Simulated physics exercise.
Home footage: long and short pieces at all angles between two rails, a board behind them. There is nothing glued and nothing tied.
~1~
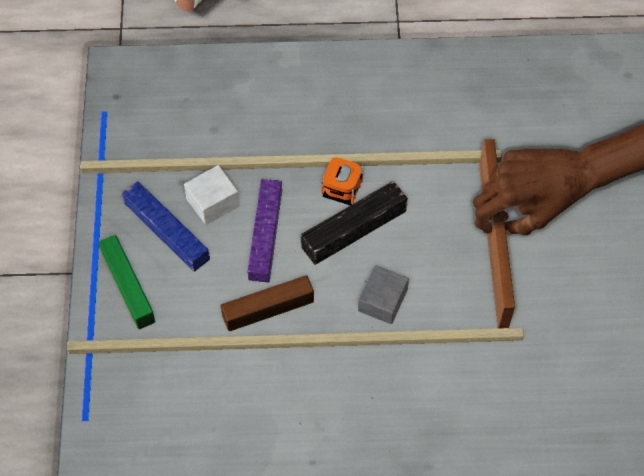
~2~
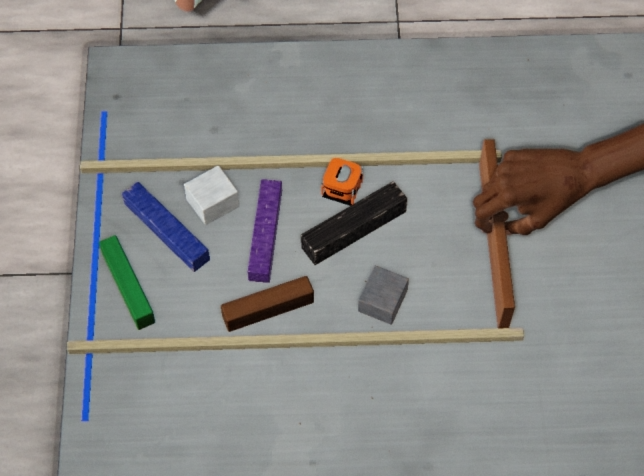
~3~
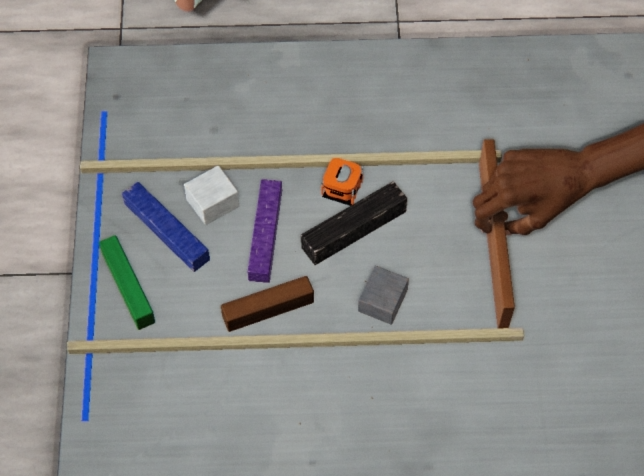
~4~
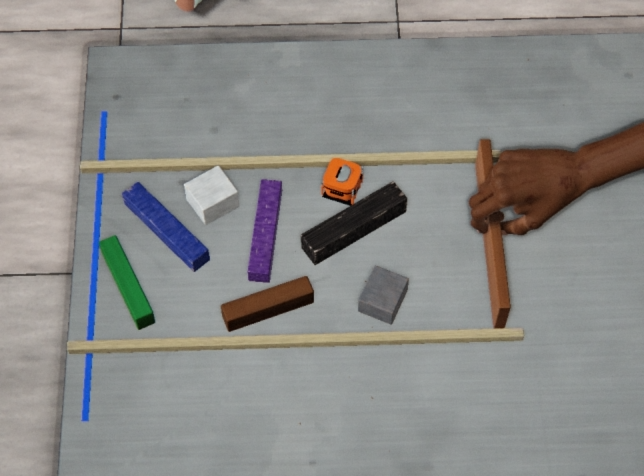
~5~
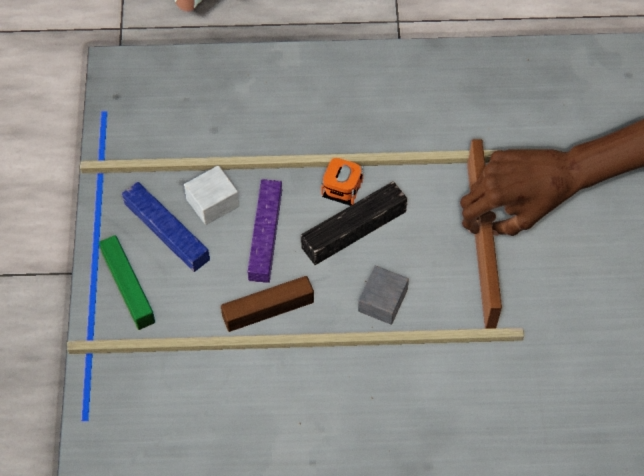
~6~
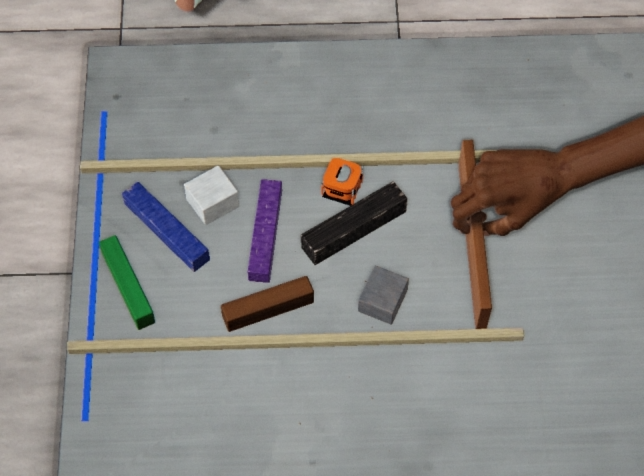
On a grey tabletop above pale floor tiles, seen from above by a still camera, two thin wooden rails run across, with a blue line at the left. Between them lie green, blue, purple, brown and black bars, a white block, an orange case and a grey block. A hand at the right holds an upright brown board still, then slides it slightly left, touching none of the pieces.
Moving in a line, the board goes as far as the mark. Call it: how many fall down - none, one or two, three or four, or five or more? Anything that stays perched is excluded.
Call: Five or more fall down.
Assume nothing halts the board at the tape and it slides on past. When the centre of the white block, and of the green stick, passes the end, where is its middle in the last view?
The middle is at (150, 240) when it's the white block, and at (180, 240) when it's the green stick.
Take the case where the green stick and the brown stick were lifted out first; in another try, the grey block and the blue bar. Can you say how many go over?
Falls come to 4 the first time and 4 the other time.
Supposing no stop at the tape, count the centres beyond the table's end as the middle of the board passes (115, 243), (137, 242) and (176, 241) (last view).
Taking the places in turn, the counts are 5, 4 and 2.
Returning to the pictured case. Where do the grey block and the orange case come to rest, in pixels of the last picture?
Roughly at (72, 311) and at (82, 179), in that order.
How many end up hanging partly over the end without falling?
Overhanging ones - 2.
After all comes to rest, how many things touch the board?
It's touching 2 at the end.
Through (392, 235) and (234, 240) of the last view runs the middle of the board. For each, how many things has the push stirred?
The count reaches 2 first and 8 second.
Early on, none off yet; green stick at rest near (127, 282); blue bar at rest near (166, 226); white block at rest near (212, 196).
Finally, the number that fall off is five or more; lost, black bar, brown stick, purple bar, white block, blue bar and green stick.
